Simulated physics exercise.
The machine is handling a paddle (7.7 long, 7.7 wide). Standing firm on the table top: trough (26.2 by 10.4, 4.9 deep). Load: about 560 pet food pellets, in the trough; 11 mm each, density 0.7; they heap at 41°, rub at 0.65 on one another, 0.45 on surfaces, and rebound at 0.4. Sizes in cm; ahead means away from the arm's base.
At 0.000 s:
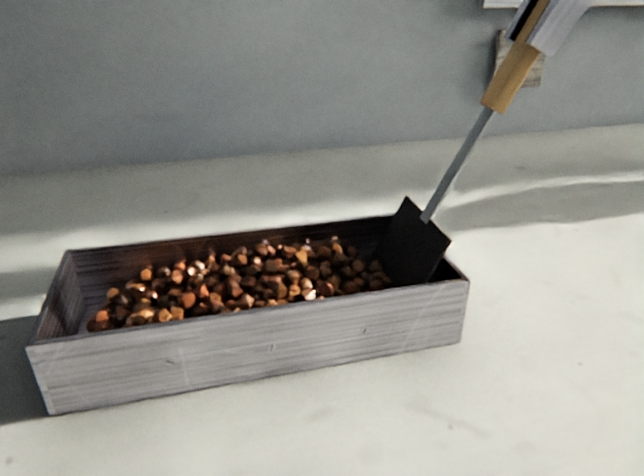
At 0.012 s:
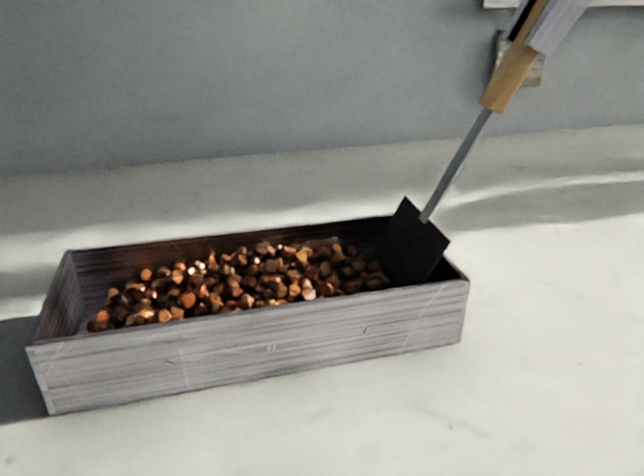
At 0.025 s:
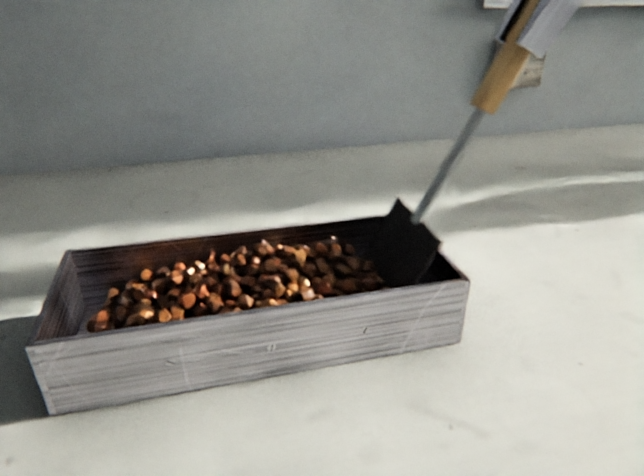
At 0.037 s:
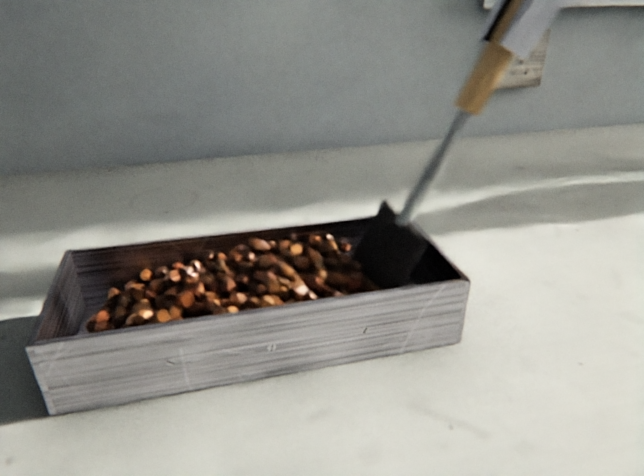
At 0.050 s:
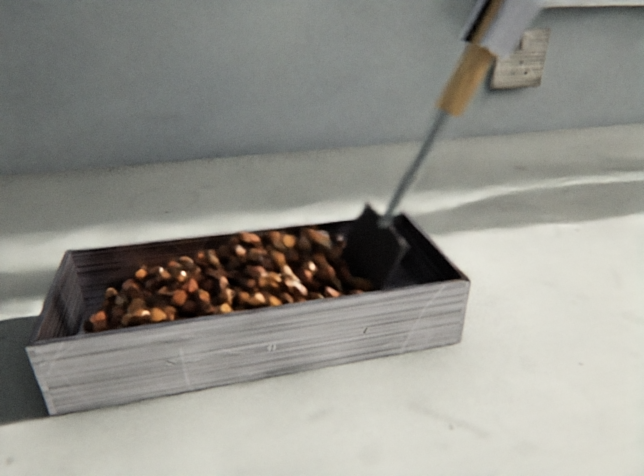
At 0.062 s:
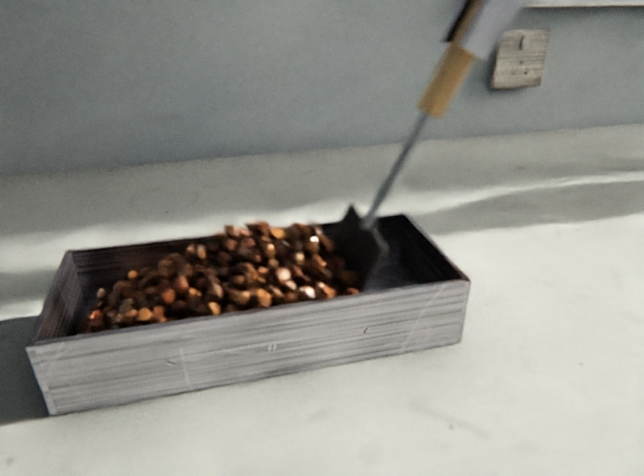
A dark paddle on a robot arm dips slightly at the right end of a long grey trough, then sweeps left through it, pushing the brown pellets into a taller heap and leaving bare floor behind it.
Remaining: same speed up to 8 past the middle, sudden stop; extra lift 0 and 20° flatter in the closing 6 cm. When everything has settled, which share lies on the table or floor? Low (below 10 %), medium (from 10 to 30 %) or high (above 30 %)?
A high share, above 30 %, ends on the table or floor.
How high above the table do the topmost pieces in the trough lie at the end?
Roughly 7.5 cm.
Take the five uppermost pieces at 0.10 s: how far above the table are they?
Some 9 cm.
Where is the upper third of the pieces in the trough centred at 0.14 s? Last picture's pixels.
At about (195, 243).
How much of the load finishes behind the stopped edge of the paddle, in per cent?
Some 25 per cent.
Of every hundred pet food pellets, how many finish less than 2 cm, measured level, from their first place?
Some 10 per cent.
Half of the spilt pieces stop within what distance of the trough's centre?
About 22 cm.
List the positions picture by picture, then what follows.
The first frame shows paddle top edge at (427, 216), sloping 63°; upper third of the load around (260, 288), from x 80 to 420, top at y 250; 565 in the trough.
The second frame shows paddle top edge at (426, 216), sloping 63°; upper third of the load around (260, 288), from x 80 to 420, top at y 250.
The third frame shows paddle top edge at (419, 217), sloping 63°; upper third of the load around (265, 287), from x 80 to 420, top at y 250.
The fourth frame shows paddle top edge at (403, 219), sloping 63°; upper third of the load around (267, 282), from x 80 to 420, top at y 245.
The fifth frame shows paddle top edge at (386, 221), sloping 63°; upper third of the load around (264, 276), from x 80 to 420, top at y 235.
The sixth frame shows paddle top edge at (368, 223), sloping 63°; upper third of the load around (259, 270), from x 70 to 420, top at y 230; 565 in the trough.
After 0.10 s, sloping 63°, highest piece 11 above the table; 564 in the trough, 1 on the blade or in flight.
After 0.14 s, sloping 57°, highest piece 12 above the table; 556 in the trough, 9 on the blade or in flight.
After 0.35 s, sloping 43°, highest piece 8 above the table; 363 in the trough, 171 on the table or floor, 31 on the blade or in flight.
After 1.40 s, sloping 43°, highest piece 7 above the table; 353 in the trough, 211 on the table or floor, 1 on the blade or in flight.
At rest, 353 in the trough, 211 on the table or floor, 1 on the blade or in flight. That is 37 % on the table or floor.
